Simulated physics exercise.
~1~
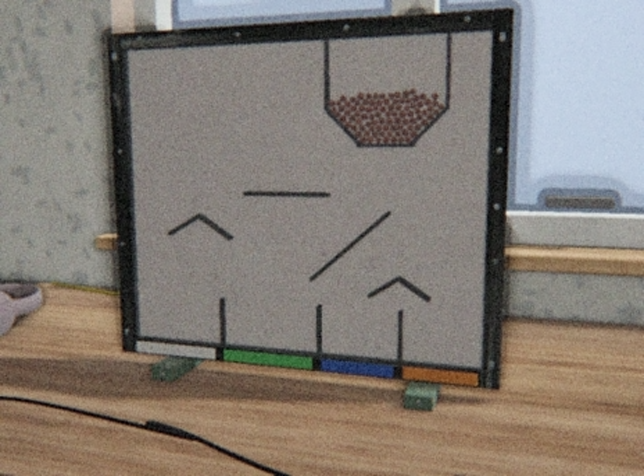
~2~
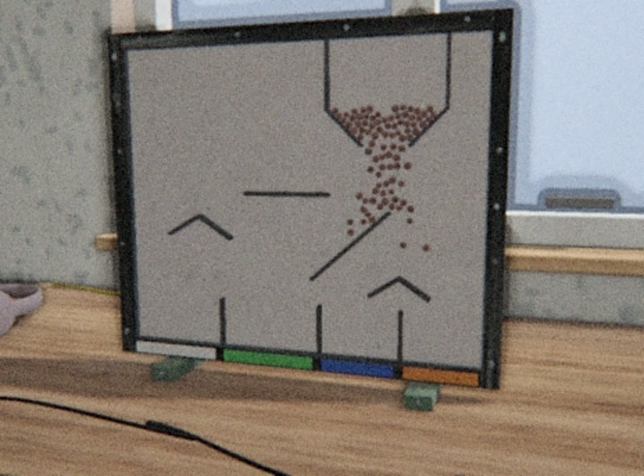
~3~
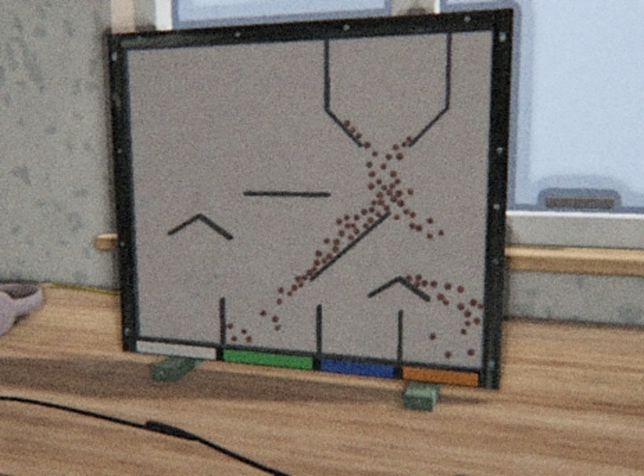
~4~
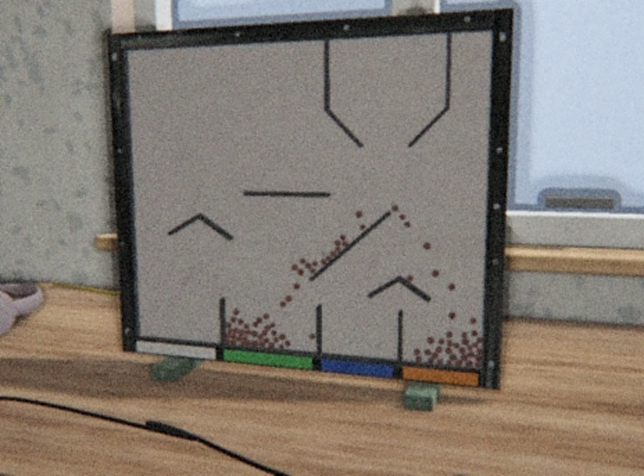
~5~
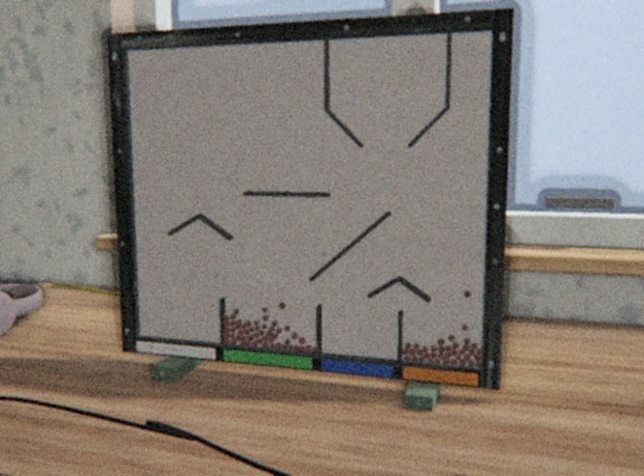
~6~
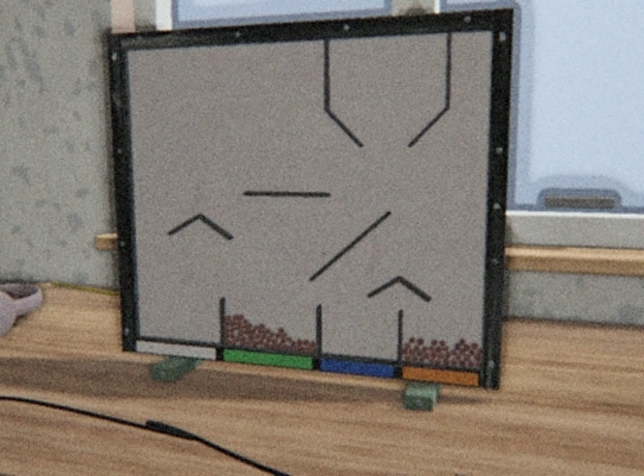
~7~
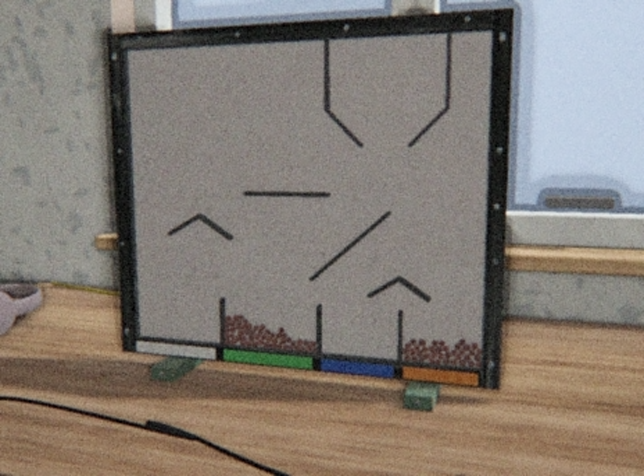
An upright framed display held reddish beads in a hopper, which poured out onto a slanted ledge, some sliding left and others spilling right past a peaked ledge, until they settled in the green and orange bins, leaving the white and blue ones empty.
